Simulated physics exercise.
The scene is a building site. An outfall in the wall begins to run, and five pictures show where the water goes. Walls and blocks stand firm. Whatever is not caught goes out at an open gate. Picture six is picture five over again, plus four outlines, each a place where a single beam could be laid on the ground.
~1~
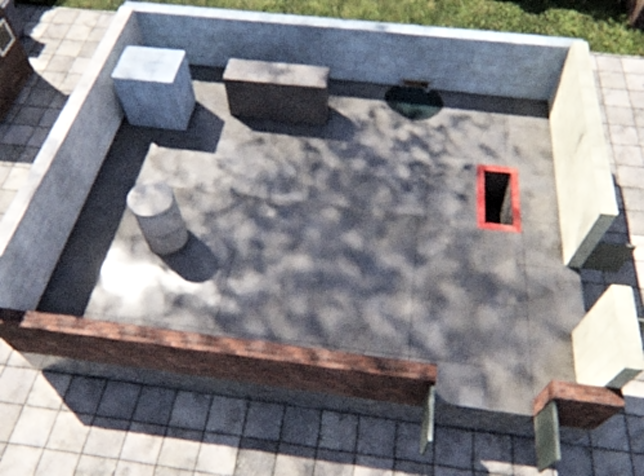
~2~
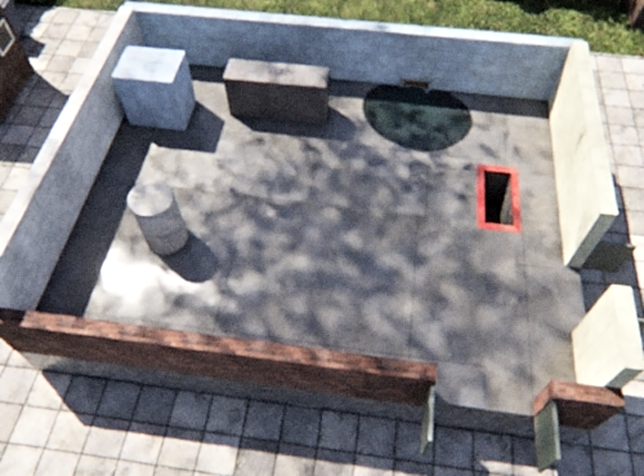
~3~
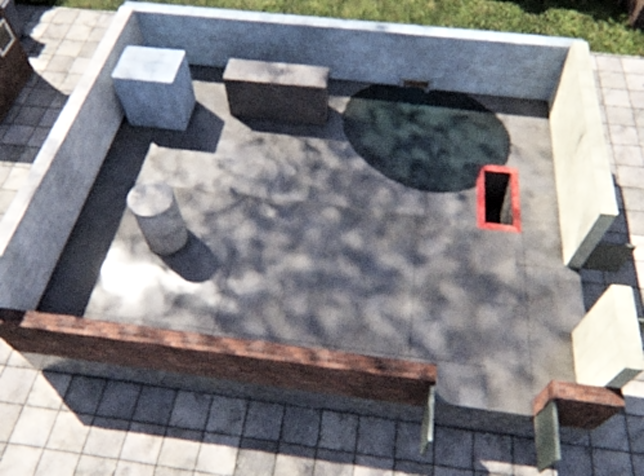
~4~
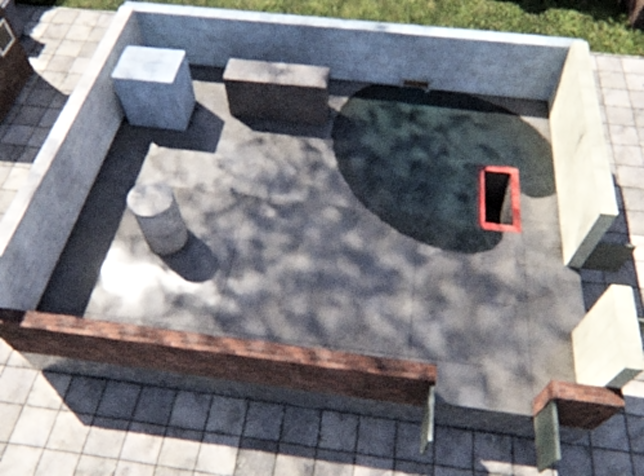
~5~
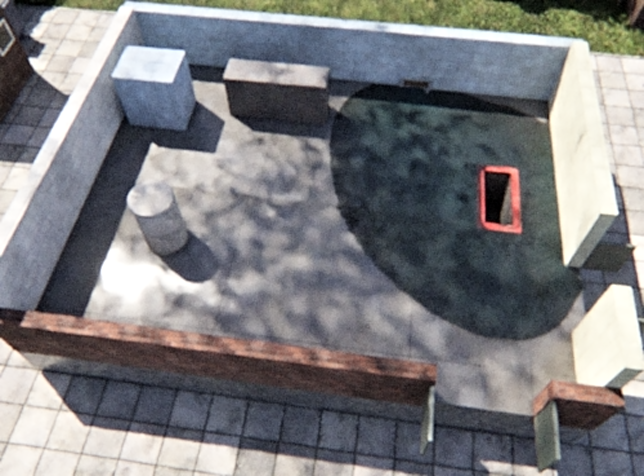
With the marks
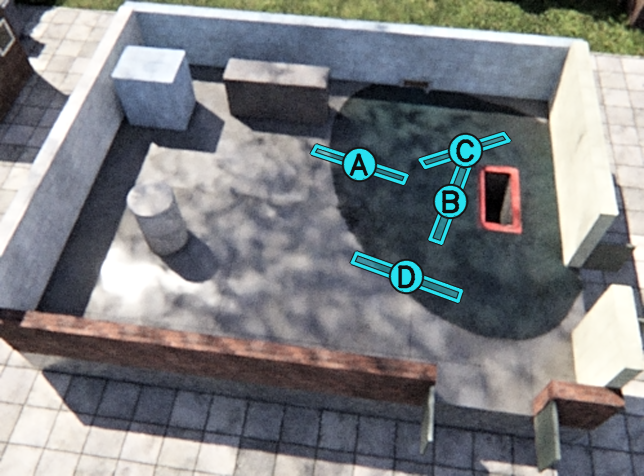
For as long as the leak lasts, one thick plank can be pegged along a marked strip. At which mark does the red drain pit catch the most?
Place A does it best.
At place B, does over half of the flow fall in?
No, it does not.
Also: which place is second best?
Place D.
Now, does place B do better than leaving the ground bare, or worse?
Place B is worse.
In cyan, A from (314, 149) to (405, 179); B from (435, 241) to (464, 166); C from (422, 163) to (506, 137); D from (354, 257) to (459, 296).
Choosing A, about 58 % of the stream goes into the red drain pit, about 42 % out by the gates.
Choosing B, about 21 % of the stream goes into the red drain pit, about 79 % out by the gates.
Choosing C, about 17 % of the stream goes into the red drain pit, about 83 % out by the gates.
Choosing D, about 39 % of the stream goes into the red drain pit, about 60 % out by the gates.
